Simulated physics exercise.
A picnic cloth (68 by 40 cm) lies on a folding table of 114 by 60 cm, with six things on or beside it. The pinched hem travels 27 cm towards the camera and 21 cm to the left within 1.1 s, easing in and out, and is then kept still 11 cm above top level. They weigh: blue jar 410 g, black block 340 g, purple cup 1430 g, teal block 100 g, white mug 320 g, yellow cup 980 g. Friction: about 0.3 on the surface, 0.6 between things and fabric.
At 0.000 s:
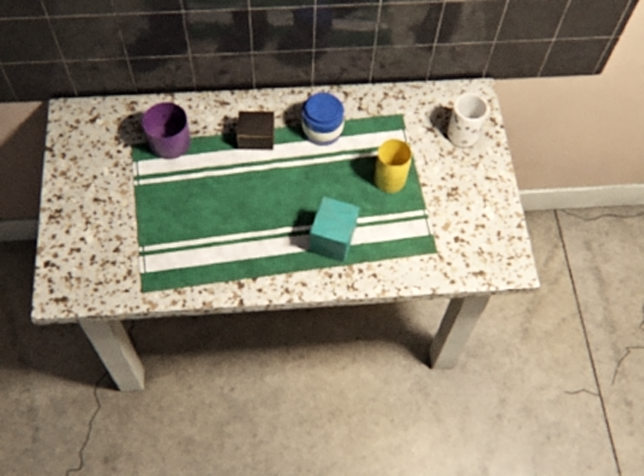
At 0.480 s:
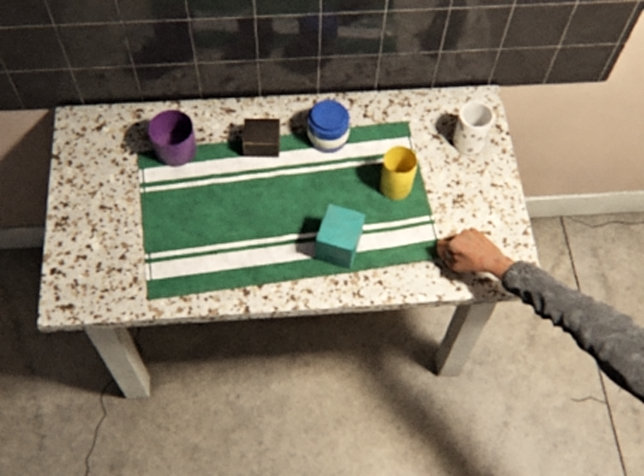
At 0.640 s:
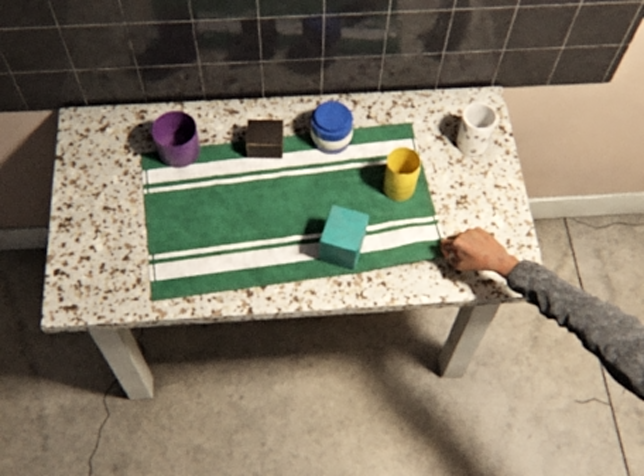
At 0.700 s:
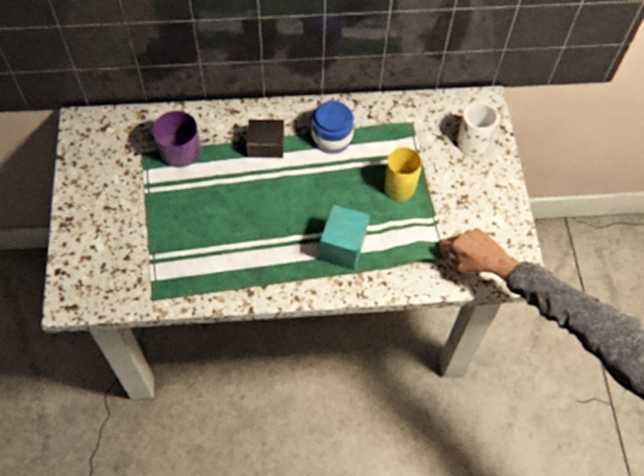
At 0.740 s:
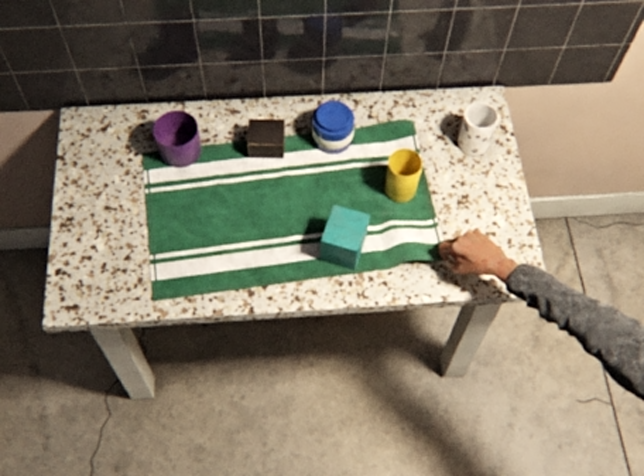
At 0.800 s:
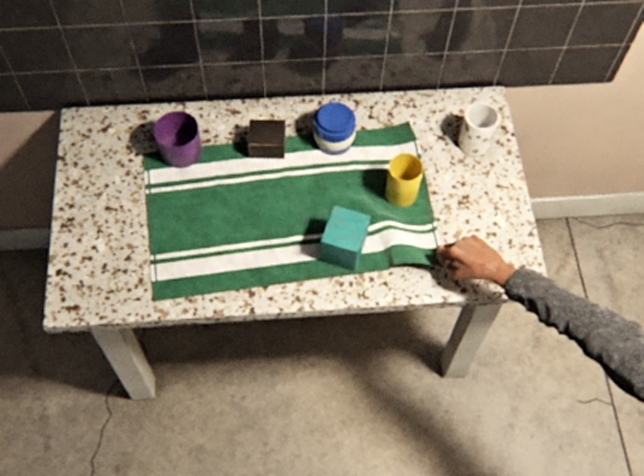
Green-and-white striped cloth wrinkling slightly at its right corner as a grey-sleeved hand reaches in, pinches the hem and tugs gently.
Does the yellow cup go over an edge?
Verdict: The yellow cup goes over the edge.
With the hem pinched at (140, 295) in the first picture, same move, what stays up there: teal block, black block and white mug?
Then: Teal block drops off, black block stays on, white mug stays on.
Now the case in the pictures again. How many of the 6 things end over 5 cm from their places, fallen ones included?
5 of them.
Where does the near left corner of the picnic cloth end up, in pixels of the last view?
Near (92, 287).
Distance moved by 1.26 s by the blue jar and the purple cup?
Blue jar 15 cm, purple cup 2 cm.
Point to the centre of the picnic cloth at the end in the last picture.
Near (254, 245).
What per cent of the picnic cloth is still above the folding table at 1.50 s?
Some 85 per cent of it.
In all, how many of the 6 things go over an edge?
That makes 2.
At 1.0 s, 100 % of the picnic cloth is still over the top; yellow cup 10 cm off its start, teal block 6 cm off its start, blue jar 5 cm off its start.
At 1.3 s, 95 % of the picnic cloth is still over the top; yellow cup 19 cm off its start, teal block 15 cm off its start, blue jar 13 cm off its start.
At 1.5 s, 85 % of the picnic cloth is still over the top; yellow cup 29 cm off its start at (367, 268), teal block 24 cm off its start at (272, 304), blue jar 21 cm off its start at (333, 188).
At 1.7 s, 80 % of the picnic cloth is still over the top; yellow cup 34 cm off its start, teal block over the edge, blue jar 24 cm off its start.
At 3.3 s, 75 % of the picnic cloth is still over the top; yellow cup over the edge, teal block over the edge, blue jar 29 cm off its start at (328, 222), black block 18 cm off its start at (269, 194).
